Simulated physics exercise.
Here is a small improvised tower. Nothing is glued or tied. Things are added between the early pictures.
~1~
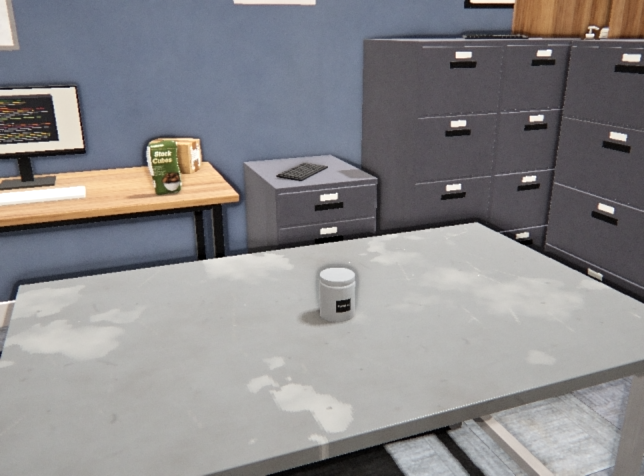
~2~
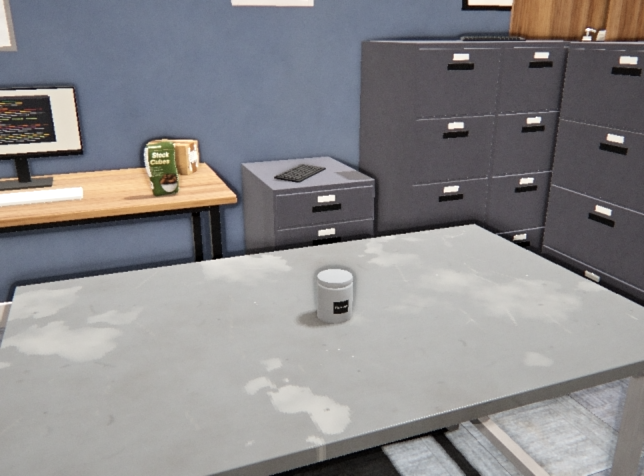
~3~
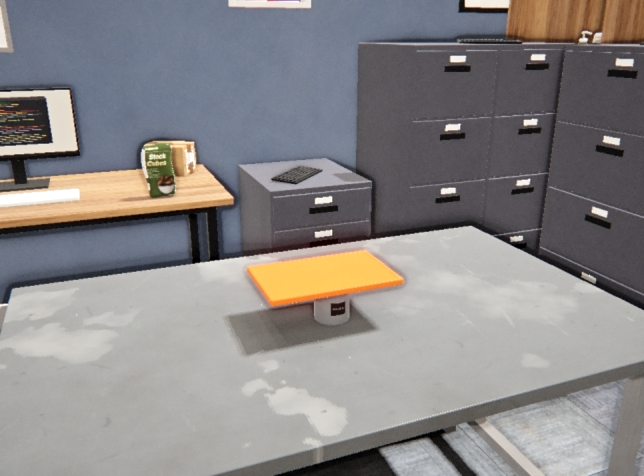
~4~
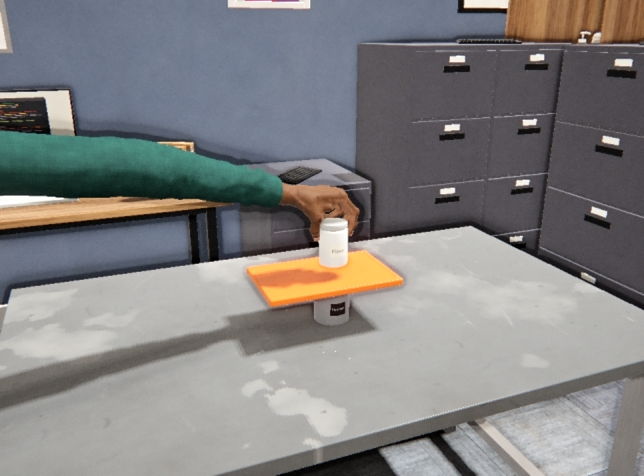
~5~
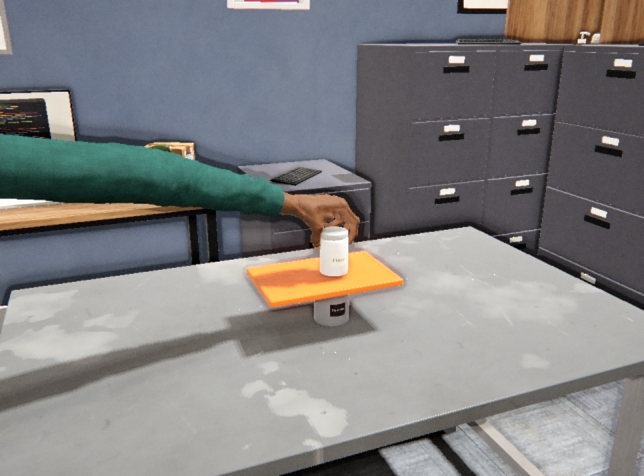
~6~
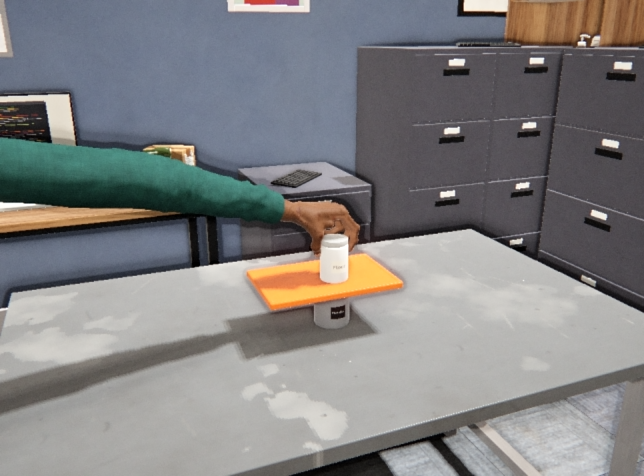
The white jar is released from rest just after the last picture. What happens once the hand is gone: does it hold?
In the end the stack keeps its balance.
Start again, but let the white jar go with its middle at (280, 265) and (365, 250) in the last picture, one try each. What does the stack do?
First, it gives way; second, it keeps its balance.
Then, 0.20 s later than the last frame, all is still.
Then, 0.50 s later than the last frame, white jar resting near (334, 258).
When it is over, all 3 as before. End places, in pixels of the last picture, white jar near (334, 258). The stack holds.
